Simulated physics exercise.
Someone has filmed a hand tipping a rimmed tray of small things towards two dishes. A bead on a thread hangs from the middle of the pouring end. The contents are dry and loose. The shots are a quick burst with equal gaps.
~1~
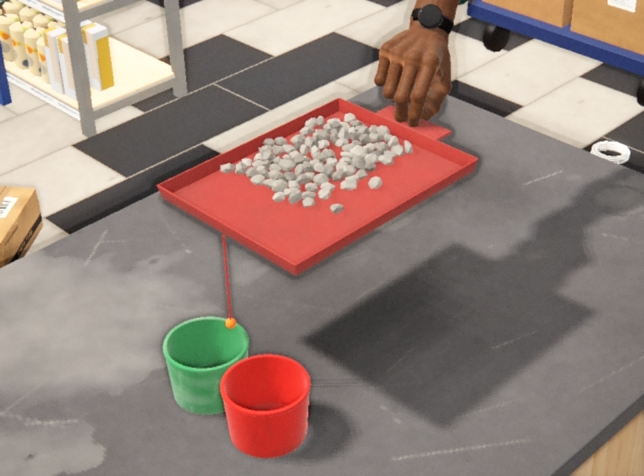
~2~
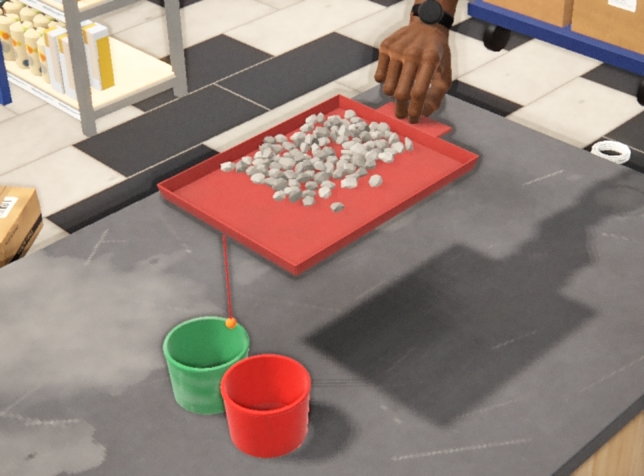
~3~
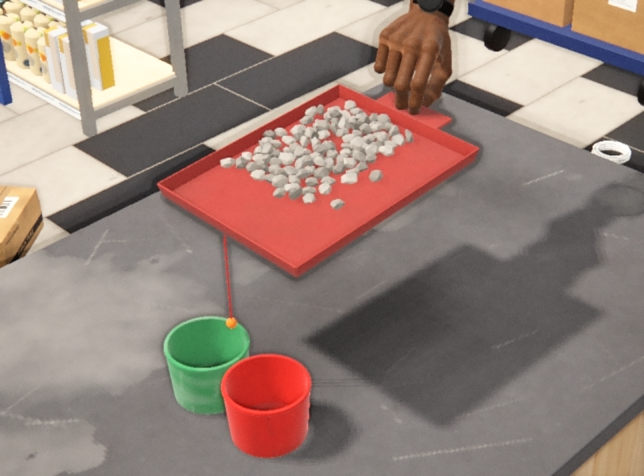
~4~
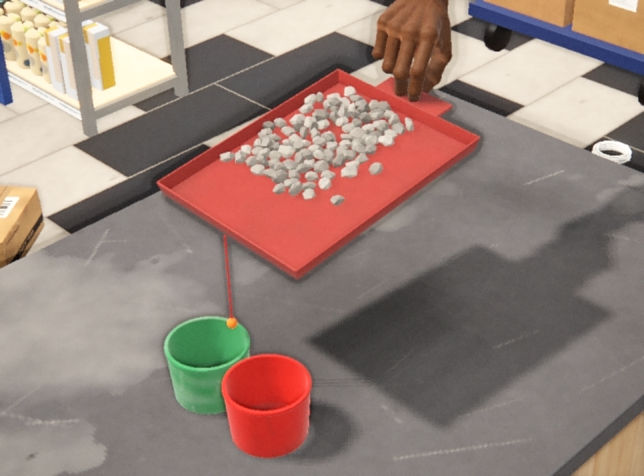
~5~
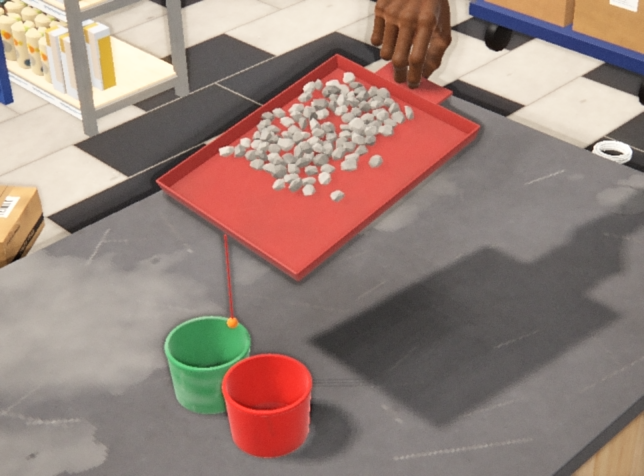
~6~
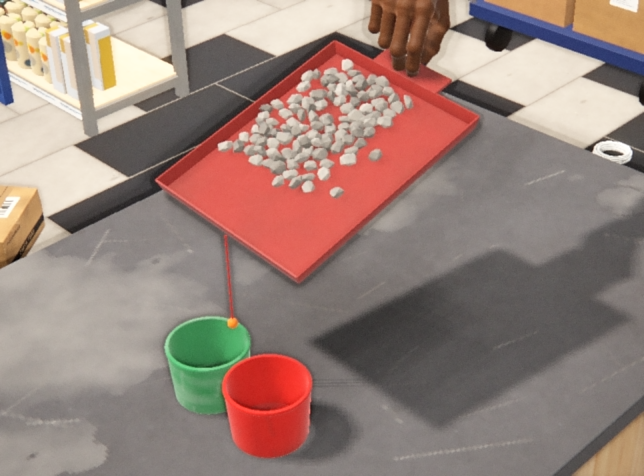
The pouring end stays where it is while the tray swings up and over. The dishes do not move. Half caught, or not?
Caught overall: Over half.
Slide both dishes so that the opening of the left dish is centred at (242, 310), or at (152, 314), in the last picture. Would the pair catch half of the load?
At the first place under half, at the second under half.
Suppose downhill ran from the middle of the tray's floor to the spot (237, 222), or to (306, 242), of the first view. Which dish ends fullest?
One: Left. Two: Right.
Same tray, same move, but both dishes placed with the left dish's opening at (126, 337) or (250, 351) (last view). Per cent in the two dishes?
In turn 10 and 50 in a hundred.
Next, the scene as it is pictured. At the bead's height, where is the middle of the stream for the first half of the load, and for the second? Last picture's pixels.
Early half (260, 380), late half (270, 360).
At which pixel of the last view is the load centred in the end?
Roughly at (264, 427).
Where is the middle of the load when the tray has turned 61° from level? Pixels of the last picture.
Roughly at (269, 261).
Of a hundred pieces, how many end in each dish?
For the left dish some 10 %, for the right dish some 60 %.
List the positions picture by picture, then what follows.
In the first frame, corners of the pouring end near (162, 185) and (295, 262), level; middle of the load near (328, 154), bits of gravel; left dish near (177, 381); right dish near (235, 424); bead on its thread near (231, 323).
In the second frame, corners of the pouring end near (162, 185) and (296, 262), level; middle of the load near (329, 152).
In the third frame, corners of the pouring end near (162, 183) and (296, 264), tipped barely, lowest at the right corner; middle of the load near (329, 146).
In the fourth frame, corners of the pouring end near (162, 182) and (296, 267), tipped a little, lowest at the right corner; middle of the load near (328, 138).
In the fifth frame, corners of the pouring end near (161, 180) and (296, 270), tipped a little, lowest at the right corner; middle of the load near (327, 129).
In the sixth frame, corners of the pouring end near (161, 179) and (296, 273), tipped clearly, lowest at the right corner; middle of the load near (326, 122); left dish near (178, 381); right dish near (237, 424).
Shortly afterwards, tray tipped steeply; near two thirds on the tray; only a few in the right dish; only a few in the left dish; near a quarter in the air.
Next, tray tipped past a quarter turn; a little on the tray; near half in the right dish; a little in the left dish; near a quarter outside both; a little in the air.
Some moments later, tray tipped past a quarter turn; near half in the right dish; a little in the left dish; near a third outside both.
In the end, tray tipped past a quarter turn; near half in the right dish; a little in the left dish; near a third outside both.
